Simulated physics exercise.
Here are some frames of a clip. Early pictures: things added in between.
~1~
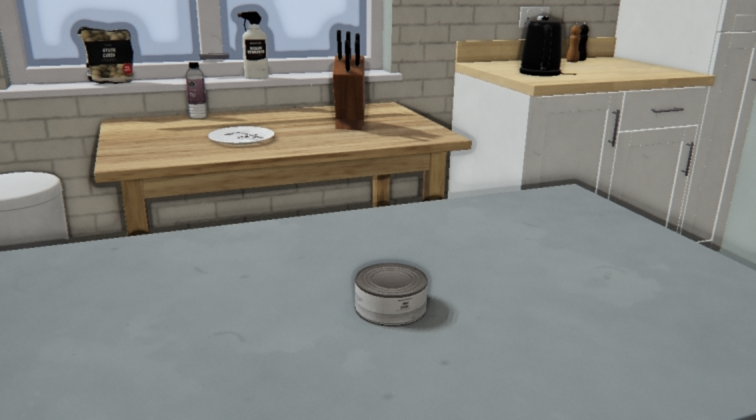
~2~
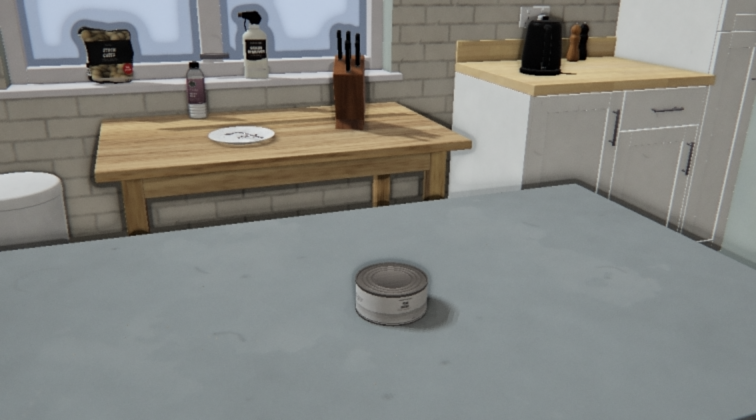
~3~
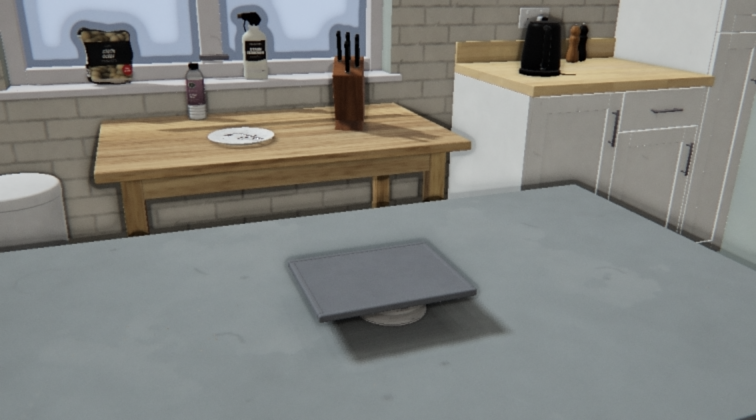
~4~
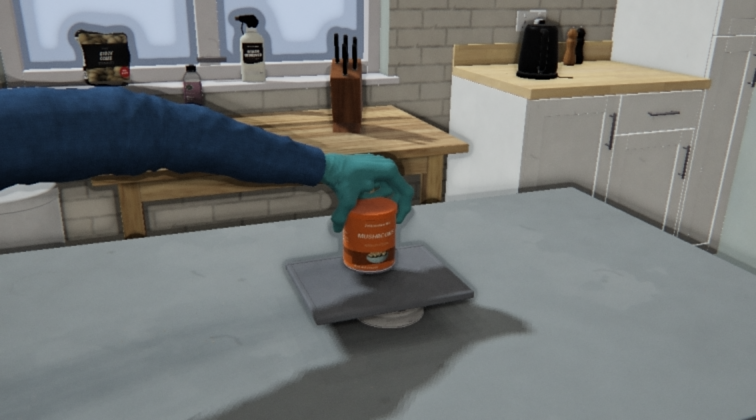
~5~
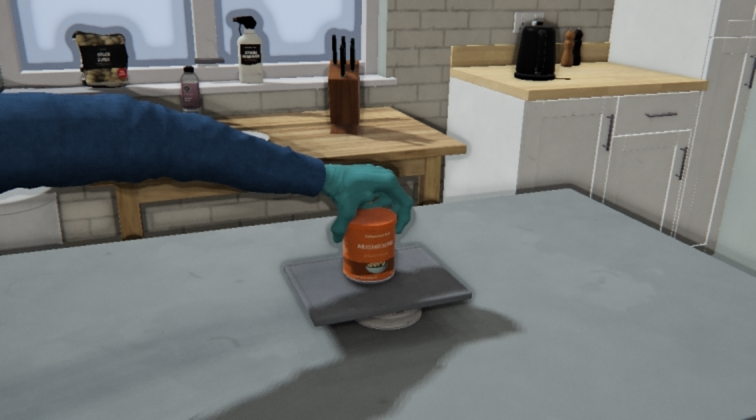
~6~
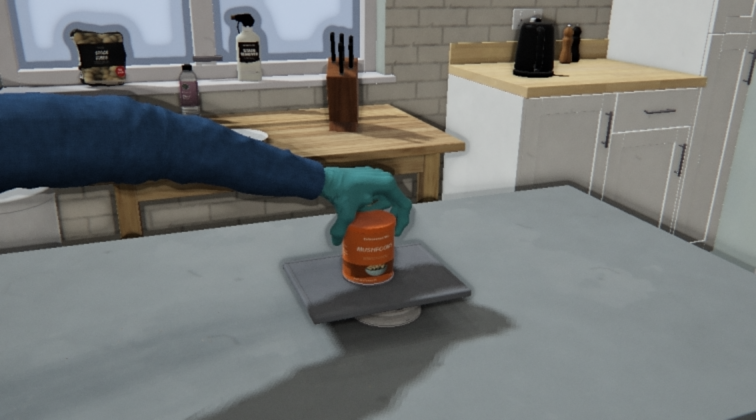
Gloved hand lowering an orange tin onto a grey tray resting on a small white tub on a kitchen counter, still gripping it.
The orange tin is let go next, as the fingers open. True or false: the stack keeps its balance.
True.
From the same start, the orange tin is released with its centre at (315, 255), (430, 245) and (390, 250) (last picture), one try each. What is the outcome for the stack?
Case 1: Collapse; case 2: Stable; case 3: Stable.
Then, 0.20 s after the last picture, nothing has stirred.
Then, 0.50 s after the last picture, orange tin resting near (368, 247).
At rest, all 3 in place. Seen from the same camera at the end, orange tin near (368, 247). The stack holds.
